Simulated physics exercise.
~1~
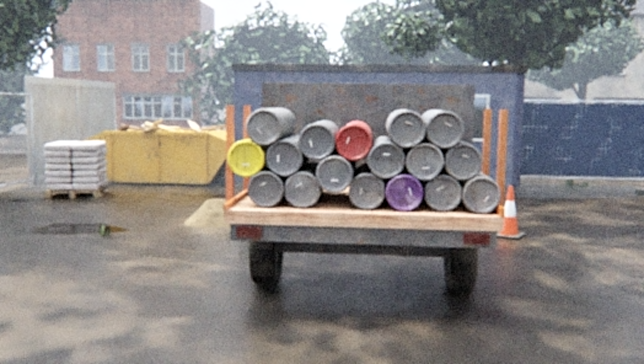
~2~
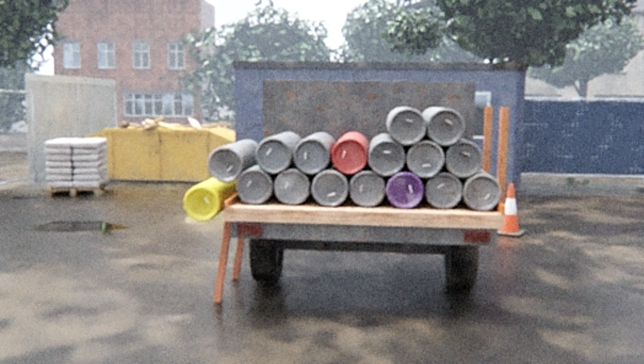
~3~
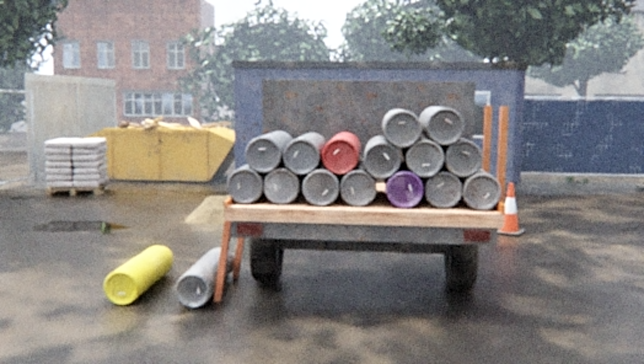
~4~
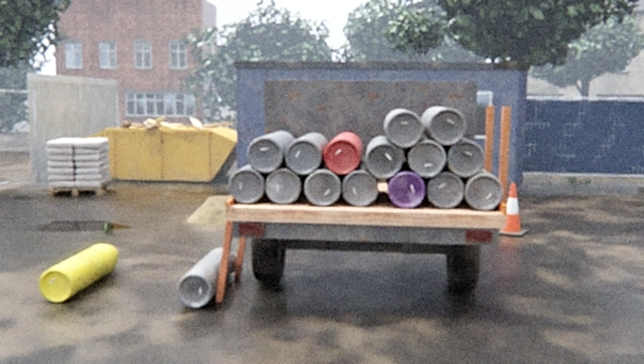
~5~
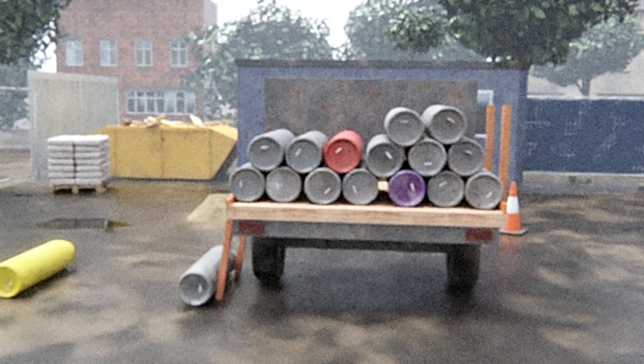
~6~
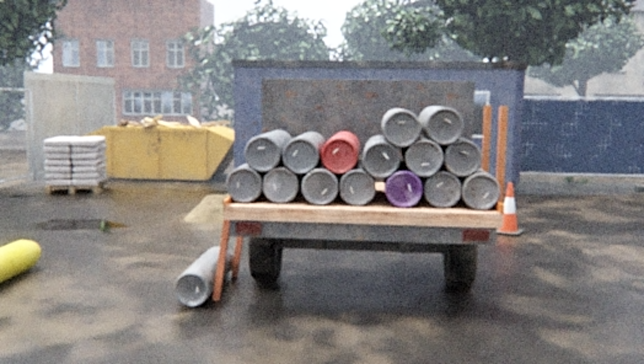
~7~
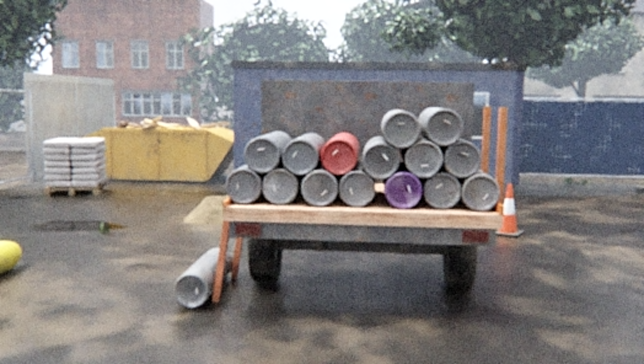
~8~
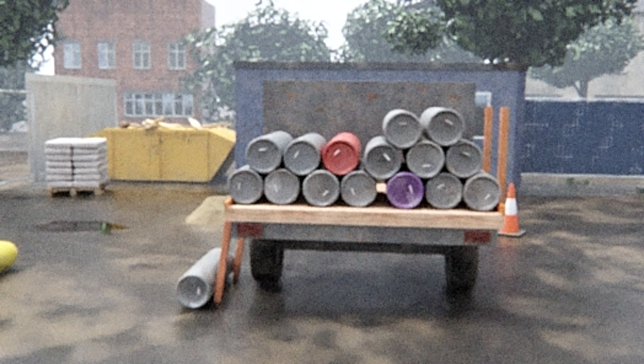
A flatbed trailer stands on wet ground in a yard, seen from behind, stacked with mostly grey cylinders, a yellow one at the left edge, a red one in the upper part and a purple one low on the right. A yellow skip and wrapped sacks stand to the left, a traffic cone to the right. The orange posts on the left swing down, and the pile slumps that way. The yellow cylinder and a grey one drop off. The yellow one rolls away left until only its end shows, while the grey one rests beside the lowered posts and the others stay stacked.
